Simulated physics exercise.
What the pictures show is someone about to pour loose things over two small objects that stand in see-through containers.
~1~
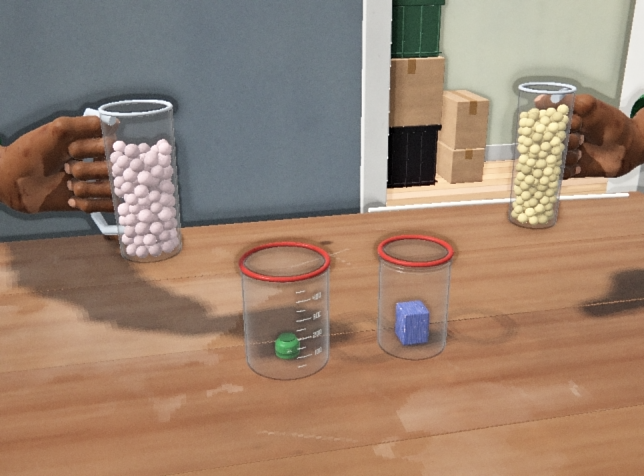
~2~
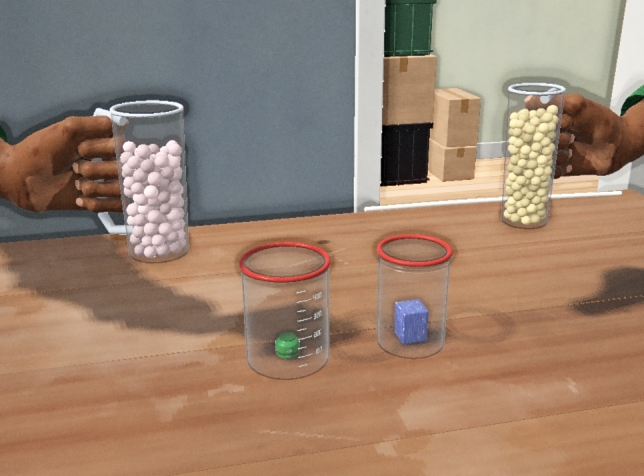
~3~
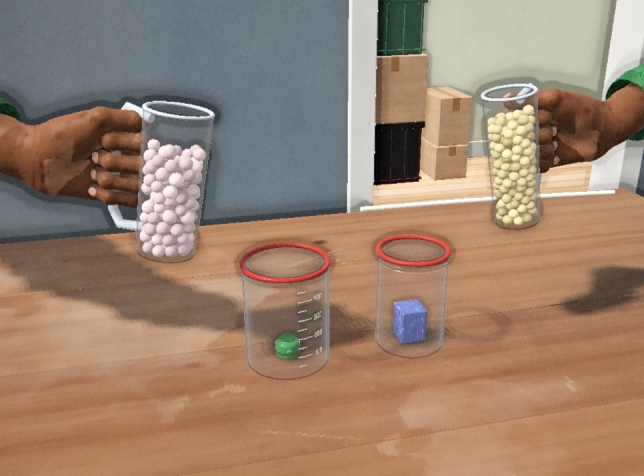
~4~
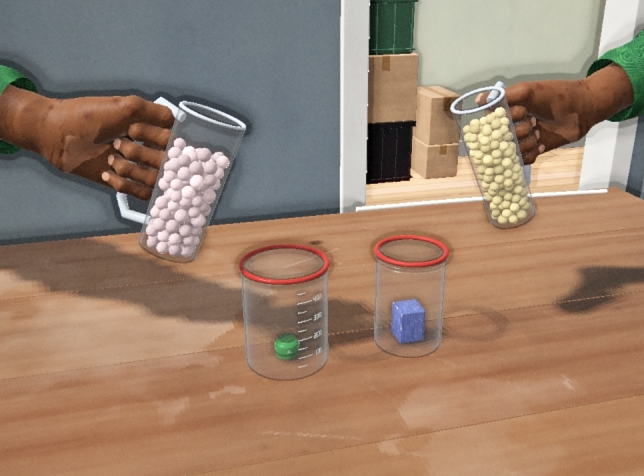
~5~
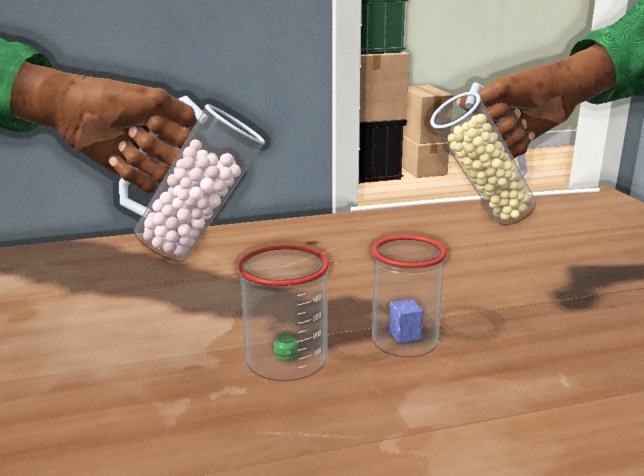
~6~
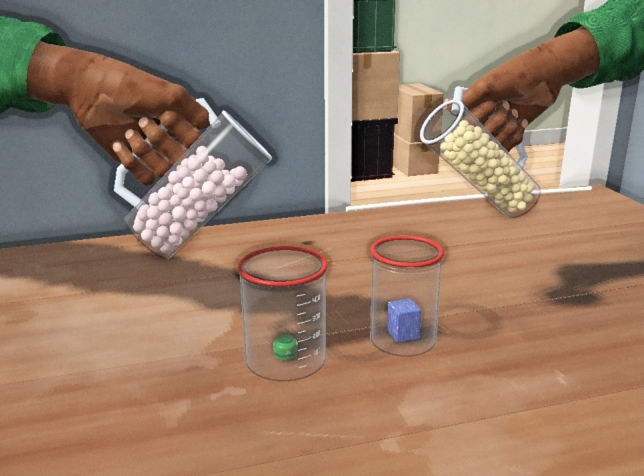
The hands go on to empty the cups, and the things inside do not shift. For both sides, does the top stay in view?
In order: Left object: Out of sight, right object: Out of sight.
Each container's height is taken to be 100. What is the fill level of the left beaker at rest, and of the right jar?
I get 45 % for the left and 60 % for the right.
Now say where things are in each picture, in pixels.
In the first picture, small bottle in the left beaker at (287, 345), a quarter of its height or less; left cup at (144, 182), three quarters full of sugar pearls; small block in the right jar at (412, 323), reaching about a third of the way up; right cup at (539, 157), nearly full of soya beans.
In the second picture, left cup at (153, 183), upright; right cup at (530, 157), upright.
In the third picture, left cup at (172, 183), tipped 10°; right cup at (513, 159), tipped 10°.
In the fourth picture, left cup at (190, 184), tipped 23°; right cup at (496, 161), tipped 23°.
In the fifth picture, left cup at (197, 186), tipped 35°; right cup at (486, 162), tipped 35°.
In the sixth picture, small bottle in the left beaker at (285, 346); left cup at (197, 187), tipped 48°; small block in the right jar at (404, 320); right cup at (483, 162), tipped 48°.
Then, 0.25 s after the last picture, left beaker empty, all of its cupful still in the cup; right jar empty, all of its cupful still in the cup.
Then, 0.57 s after the last picture, left beaker nearly empty, nearly all of its cupful still in the cup; right jar nearly empty, nearly all of its cupful still in the cup.
Then, 0.91 s after the last picture, left beaker a quarter full, about a third of its cupful still in the cup; right jar nearly empty, about two thirds of its cupful still in the cup.
At rest, left beaker half full (surface near (284, 315)), nothing beside it; right jar two thirds full (surface near (406, 284)), two pieces on the table; the left thing is covered; the right thing is covered.
